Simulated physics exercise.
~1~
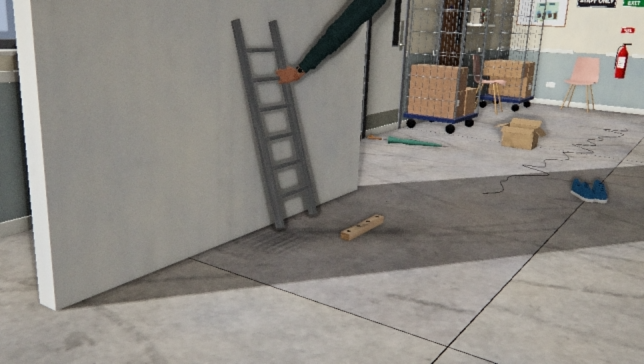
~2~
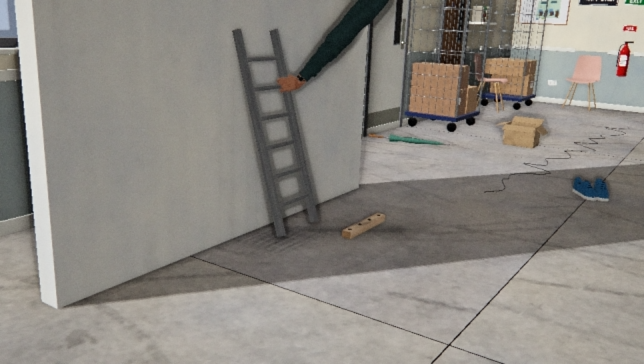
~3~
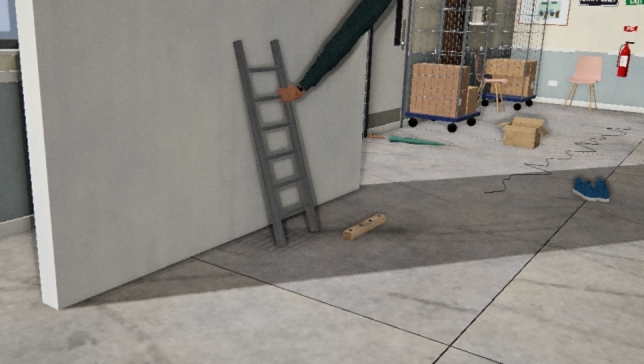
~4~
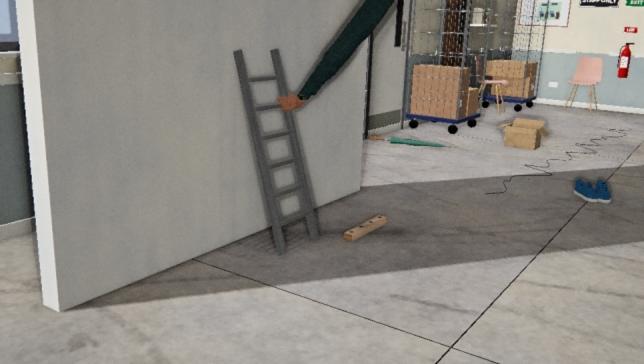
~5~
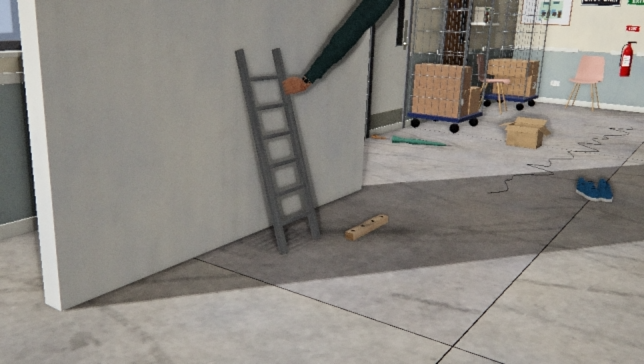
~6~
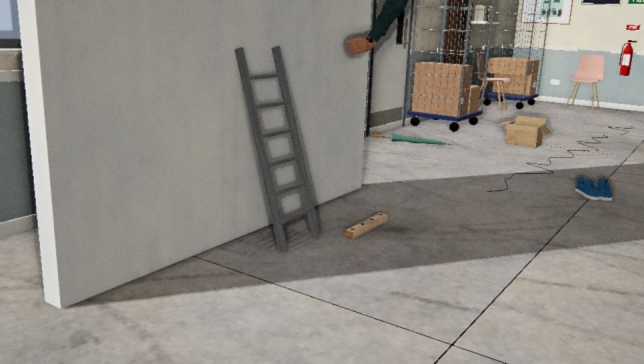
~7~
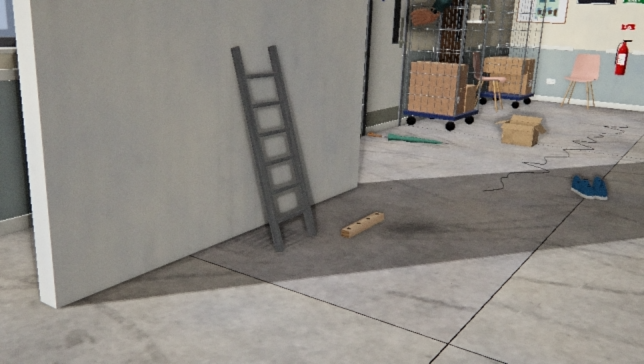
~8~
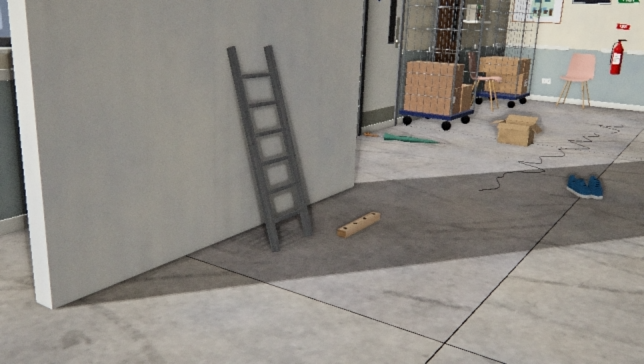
To begin with, a hand in a dark green sleeve holds a grey ladder at a slant against a pale wall, with its feet near the hard floor and a short strip of wood lying just to the right. The hand eases the ladder down a little. Once the ladder settles, the fingers come away, and the arm draws back toward the upper right and out of view. The view sways slightly, while the wooden strip stays in its place. Left alone, the ladder does not slide and remains leaning against the wall.
